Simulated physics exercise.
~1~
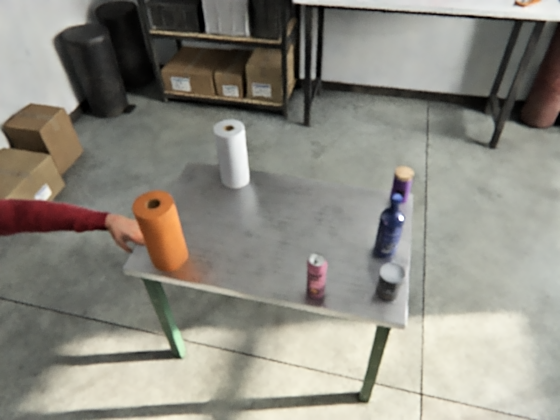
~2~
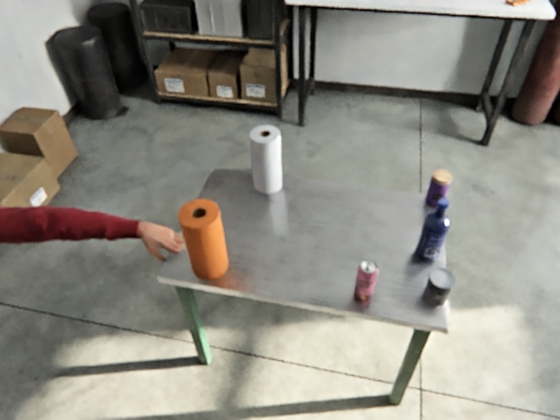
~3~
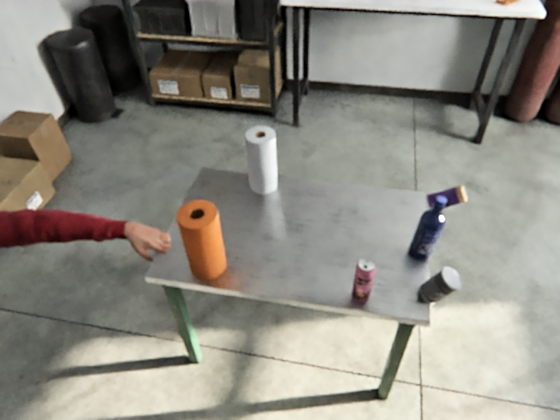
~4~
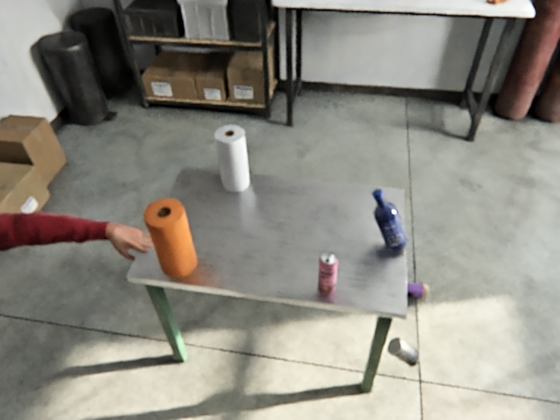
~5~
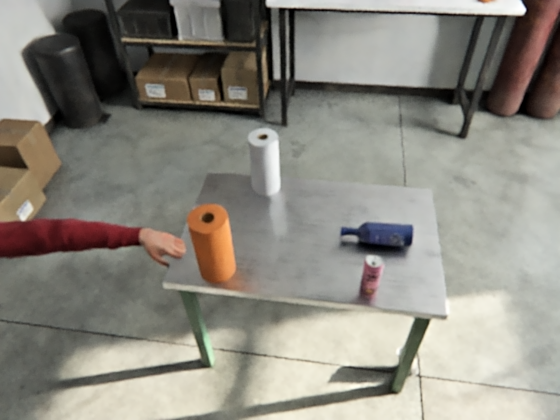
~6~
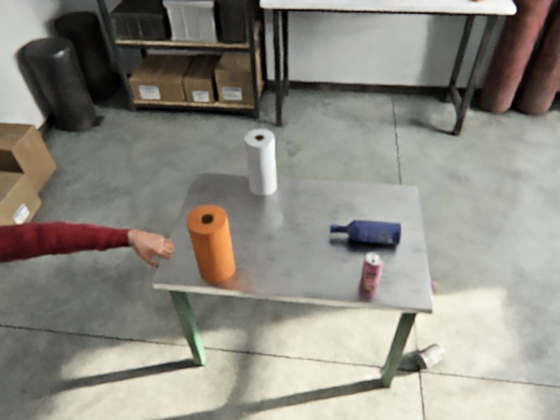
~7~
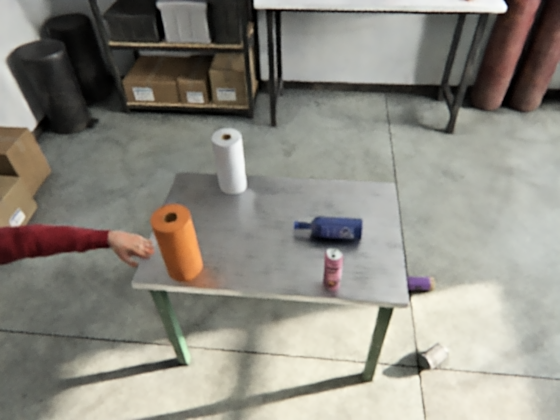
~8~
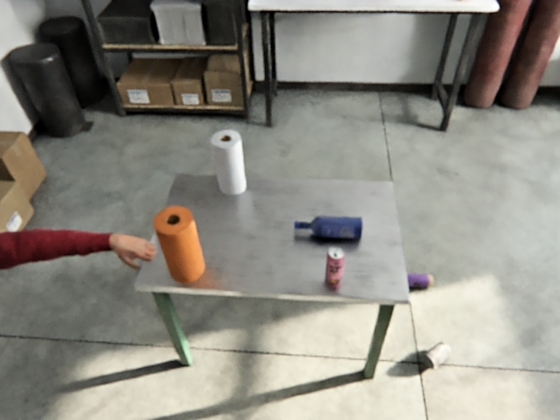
The video shows a hand beside a small metal table as it jerks right and back repeatedly; a purple jar and grey tin topple off the right side, then a blue bottle tips onto the tabletop, leaving the orange roll, white roll and pink can standing.
